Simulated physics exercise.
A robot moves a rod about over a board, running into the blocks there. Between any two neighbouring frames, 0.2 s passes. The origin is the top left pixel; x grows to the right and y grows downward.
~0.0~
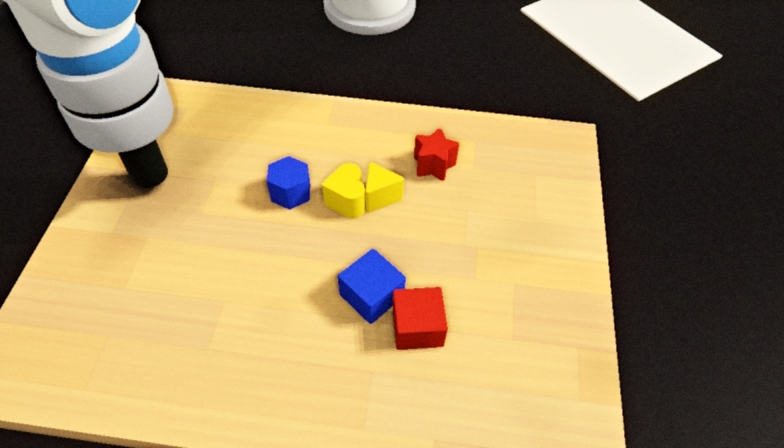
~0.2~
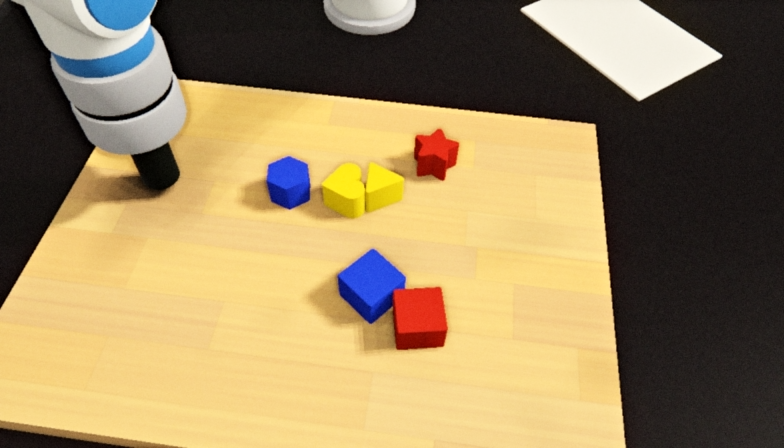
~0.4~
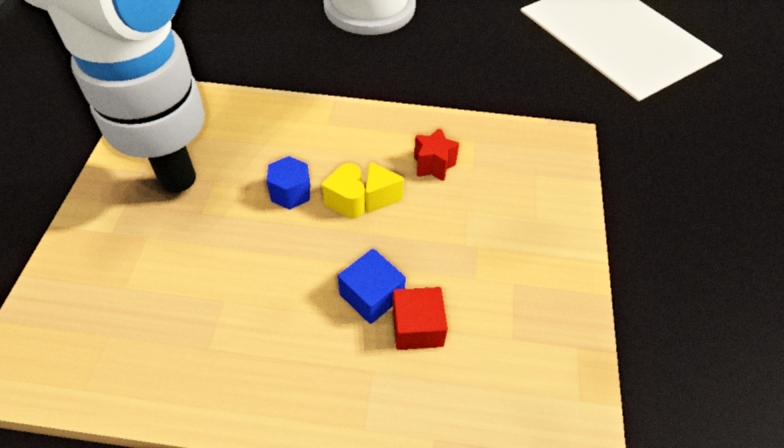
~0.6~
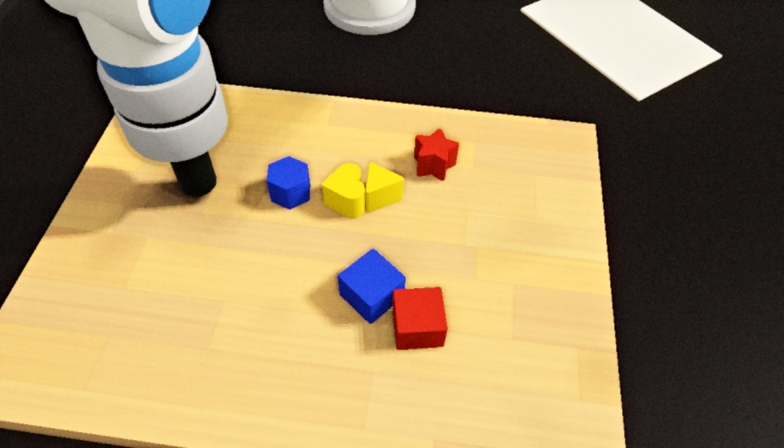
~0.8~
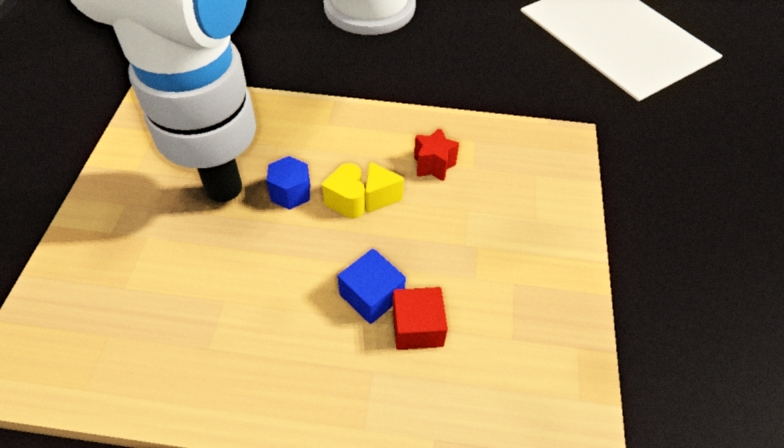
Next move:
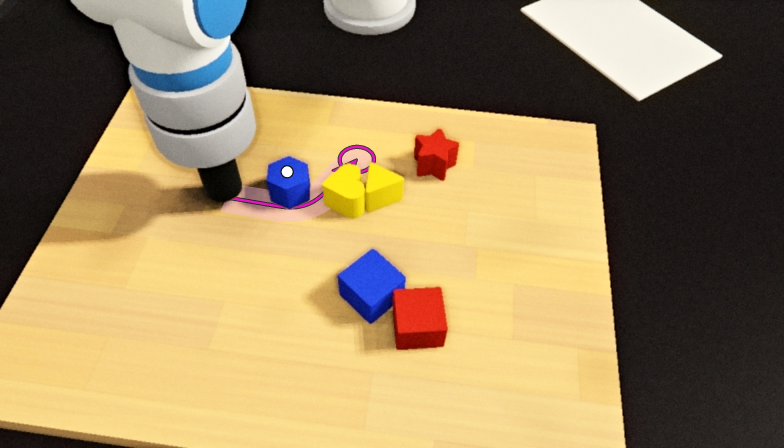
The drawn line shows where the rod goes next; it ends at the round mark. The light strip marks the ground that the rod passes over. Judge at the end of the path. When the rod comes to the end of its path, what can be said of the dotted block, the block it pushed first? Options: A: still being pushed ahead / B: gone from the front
A.
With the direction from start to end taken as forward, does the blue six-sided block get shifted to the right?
Short answer: No.
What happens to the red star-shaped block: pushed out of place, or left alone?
It's unmoved.
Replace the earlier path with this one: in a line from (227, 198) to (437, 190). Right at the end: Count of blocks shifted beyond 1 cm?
Answer: Three or more.
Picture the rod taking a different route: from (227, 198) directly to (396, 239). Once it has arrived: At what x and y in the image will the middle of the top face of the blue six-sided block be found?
It comes to (313, 167).
Drawn move, from (227, 198) over (278, 206) and (326, 191) to (357, 159); the dot is on the blue six-sided block.
What follows on the original path. One third of the way, rod (278, 199); blue six-sided block (308, 168), turned 40° anticlockwise.
Two thirds of the way, rod (325, 183); blue six-sided block (342, 144), turned 75° anticlockwise; yellow heart (366, 175), turned 25° clockwise; yellow three-sided block (395, 178).
At the end, rod (357, 151); blue six-sided block (370, 114), turned 75° anticlockwise; yellow heart (377, 162), turned 85° clockwise; yellow three-sided block (403, 182), turned 30° clockwise; red star-shaped block still.
